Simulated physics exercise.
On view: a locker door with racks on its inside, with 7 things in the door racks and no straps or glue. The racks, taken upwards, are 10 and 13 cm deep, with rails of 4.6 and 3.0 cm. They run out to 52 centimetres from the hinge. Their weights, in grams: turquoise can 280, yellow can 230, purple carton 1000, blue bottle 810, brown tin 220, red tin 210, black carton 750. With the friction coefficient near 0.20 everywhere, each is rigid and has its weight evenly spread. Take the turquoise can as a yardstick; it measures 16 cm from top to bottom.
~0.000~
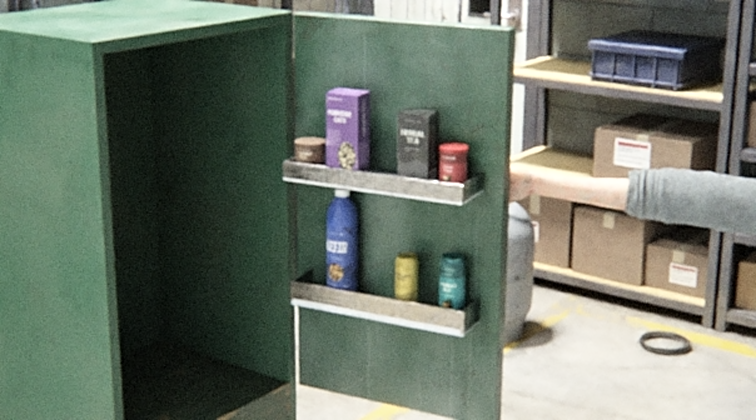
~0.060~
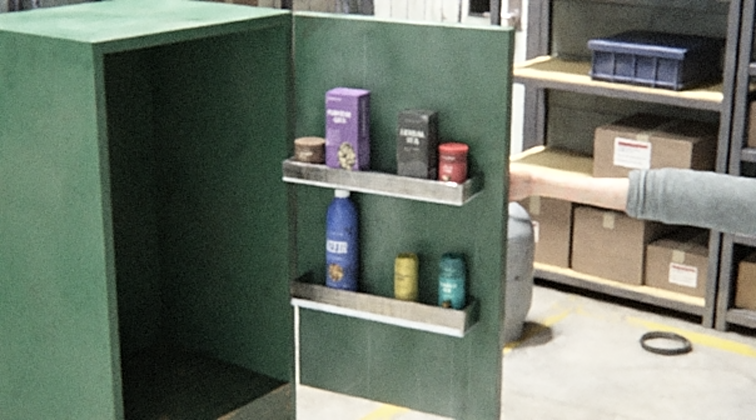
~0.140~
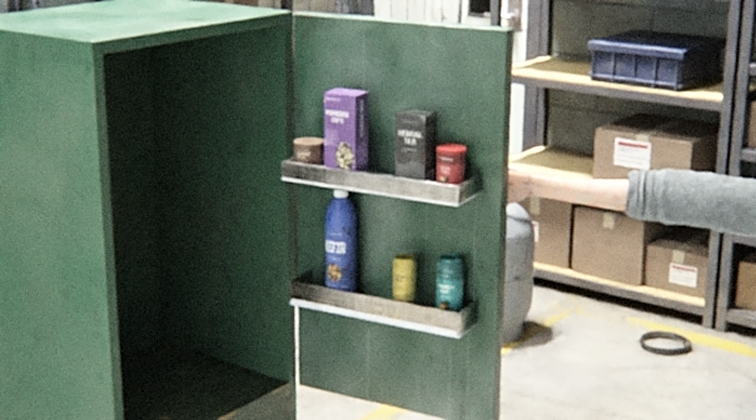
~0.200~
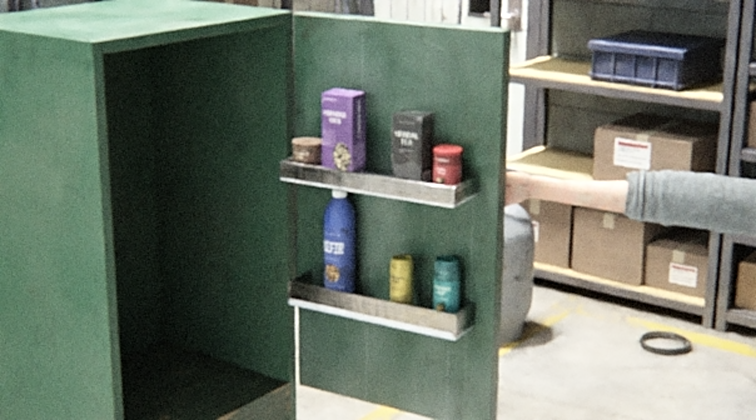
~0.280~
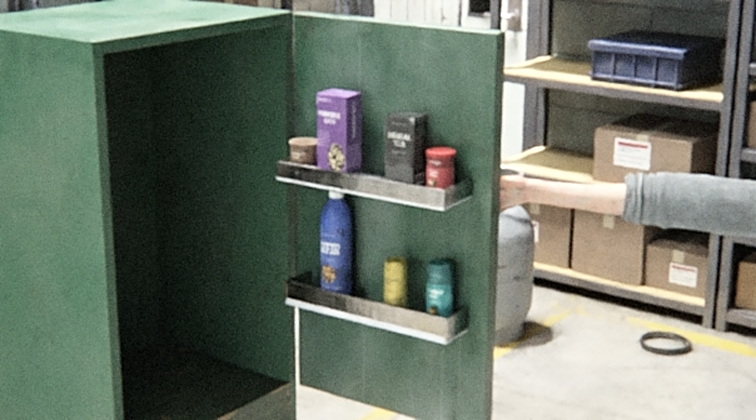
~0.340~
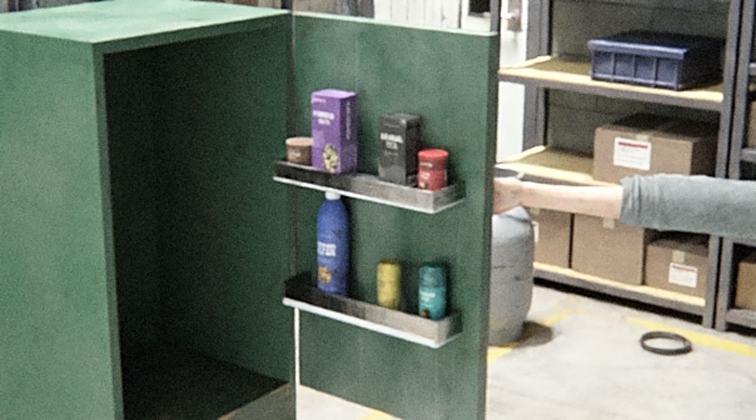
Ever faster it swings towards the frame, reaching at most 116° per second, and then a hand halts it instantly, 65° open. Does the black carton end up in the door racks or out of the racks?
Out of the rack.
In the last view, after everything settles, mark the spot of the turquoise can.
About (367, 314).
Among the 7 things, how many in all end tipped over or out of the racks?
The number is 1.
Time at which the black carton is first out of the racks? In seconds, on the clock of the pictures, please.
Time: Roughly 0.9 s.
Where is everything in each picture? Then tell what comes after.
The first picture shows door 100° open; black carton (418, 148); turquoise can (452, 287).
The second picture shows door 100° open; purple carton (348, 135); blue bottle (342, 244).
The third picture shows door 99° open; brown tin (309, 156); red tin (451, 168).
The fourth picture shows door 97° open; turquoise can (447, 290); yellow can (402, 287).
The fifth picture shows door 93° open; purple carton (339, 136); blue bottle (337, 246).
The sixth picture shows door 90° open; black carton (399, 153); brown tin (302, 156).
By 0.64 s, door 65° open; black carton 2 cm from its spot near (330, 162); yellow can tilted 5°; turquoise can 2 cm from its spot.
By 0.94 s, door 65° open; black carton now out of the racks; turquoise can tilted 8°; red tin 4 cm from its spot.
By 1.24 s, door 65° open; red tin 4 cm from its spot.
When it is over (1.7 s), out of the racks, black carton; the other 6 within 5 cm of the start.
